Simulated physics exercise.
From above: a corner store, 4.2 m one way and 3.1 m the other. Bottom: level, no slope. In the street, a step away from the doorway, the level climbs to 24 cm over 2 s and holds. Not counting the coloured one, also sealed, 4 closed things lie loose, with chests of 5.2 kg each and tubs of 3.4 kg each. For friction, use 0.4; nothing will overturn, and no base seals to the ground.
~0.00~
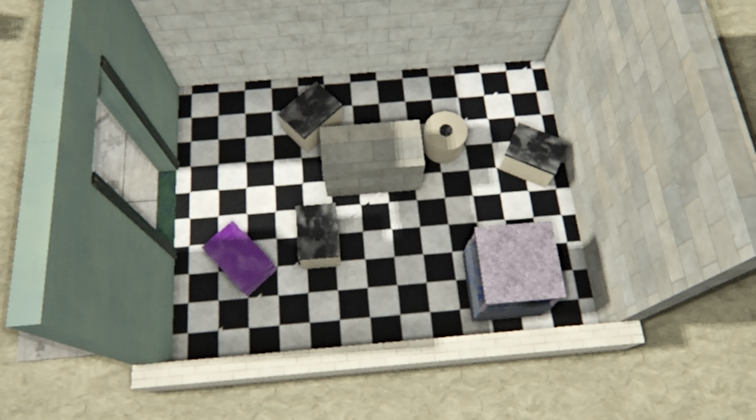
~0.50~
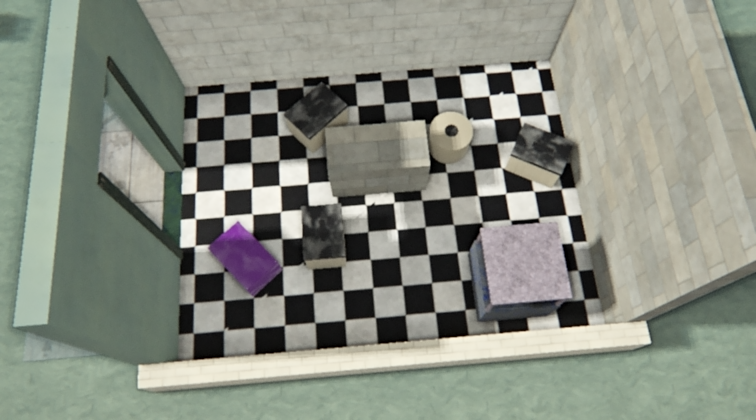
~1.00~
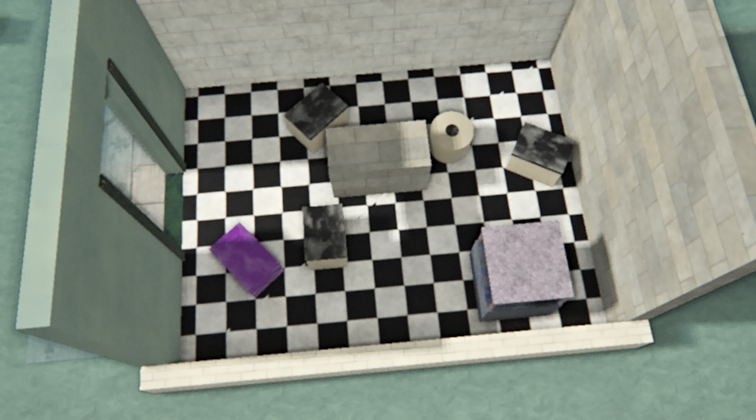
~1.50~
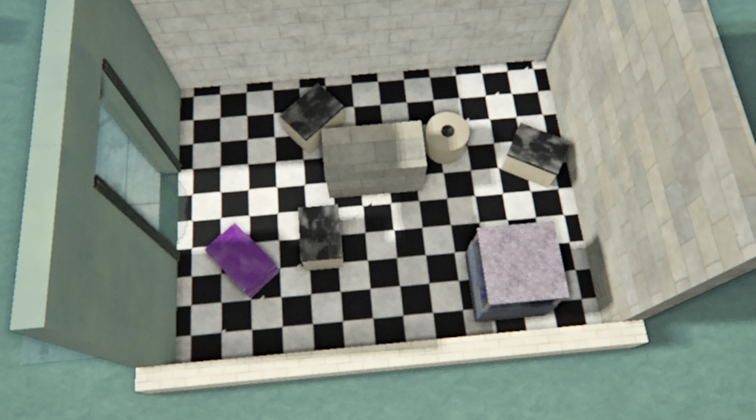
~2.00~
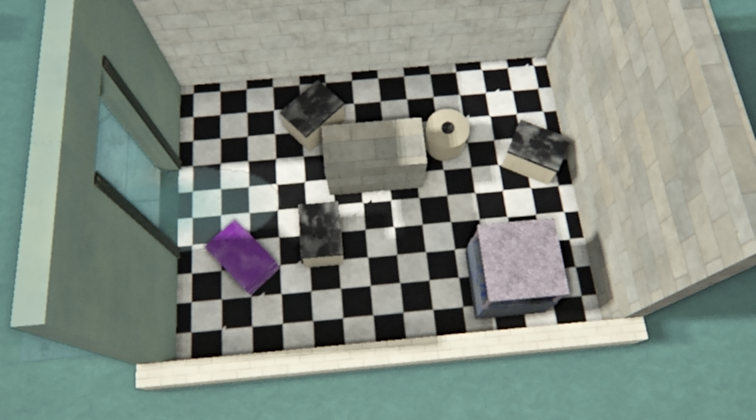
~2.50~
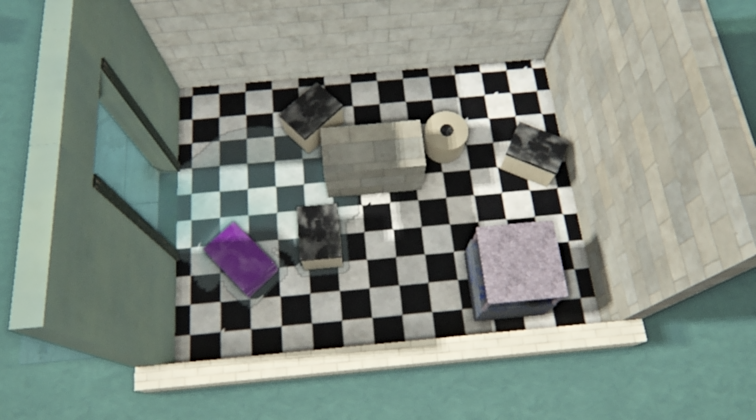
Water seeping through a doorway on the left and spreading across a checkered floor, while the purple crate and other blocks stay still.
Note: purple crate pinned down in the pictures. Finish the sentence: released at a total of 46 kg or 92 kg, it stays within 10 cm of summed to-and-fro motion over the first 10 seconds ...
... with the lower total already.
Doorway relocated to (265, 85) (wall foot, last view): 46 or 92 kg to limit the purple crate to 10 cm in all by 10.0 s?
In that setup the first mass works.
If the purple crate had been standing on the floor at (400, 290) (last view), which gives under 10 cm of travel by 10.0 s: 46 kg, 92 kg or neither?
So both weights work.
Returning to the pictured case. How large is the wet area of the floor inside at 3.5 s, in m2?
Roughly 7.0 m2.
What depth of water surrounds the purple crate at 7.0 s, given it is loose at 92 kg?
Something like 5 centimetres.
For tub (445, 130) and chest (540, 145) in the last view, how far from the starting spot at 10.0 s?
They sit 40 cm and 80 cm away, in the order given.
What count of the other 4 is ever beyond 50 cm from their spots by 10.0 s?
That makes 3.
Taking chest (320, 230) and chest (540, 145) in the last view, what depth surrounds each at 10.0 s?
I'd put it at 8 cm and 11 cm respectively.
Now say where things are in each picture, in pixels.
The purple crate at (237, 254), on the bottom; 0.0 m2 under water; 0 of 5 have shifted, in the first frame.
The purple crate at (242, 255) rests on the ground; 0.0 m2 under water; 0 of 5 have shifted, in the second frame.
The purple crate at (244, 256), on the bottom; 0.0 m2 under water; 0 of 5 have shifted, in the third frame.
The purple crate at (239, 256), on the bottom; water covers 0.0 m2; 0 of 5 have shifted, in the fourth frame.
The purple crate at (240, 253) rests on the ground; water covers 0.7 m2; 0 of 5 have shifted, in the fifth frame.
The purple crate at (238, 256) rests on the ground; 2.1 m2 under water; 0 of 5 have shifted, in the sixth frame.
After 3.5 s the purple crate would be 0 cm from its start with 46 kg and 0 cm from its start with 92 kg; 5 cm of water round it then.
After 4.5 s the purple crate would be 0 cm from its start with 46 kg and 0 cm from its start with 92 kg; 4 cm of water round it then.
After 7.0 s the purple crate would be 0 cm from its start with 46 kg and 0 cm from its start with 92 kg; 5 cm of water round it then.
After 10.0 s the purple crate would be 0 cm from its start with 46 kg and 0 cm from its start with 92 kg; 9 cm of water round it then.
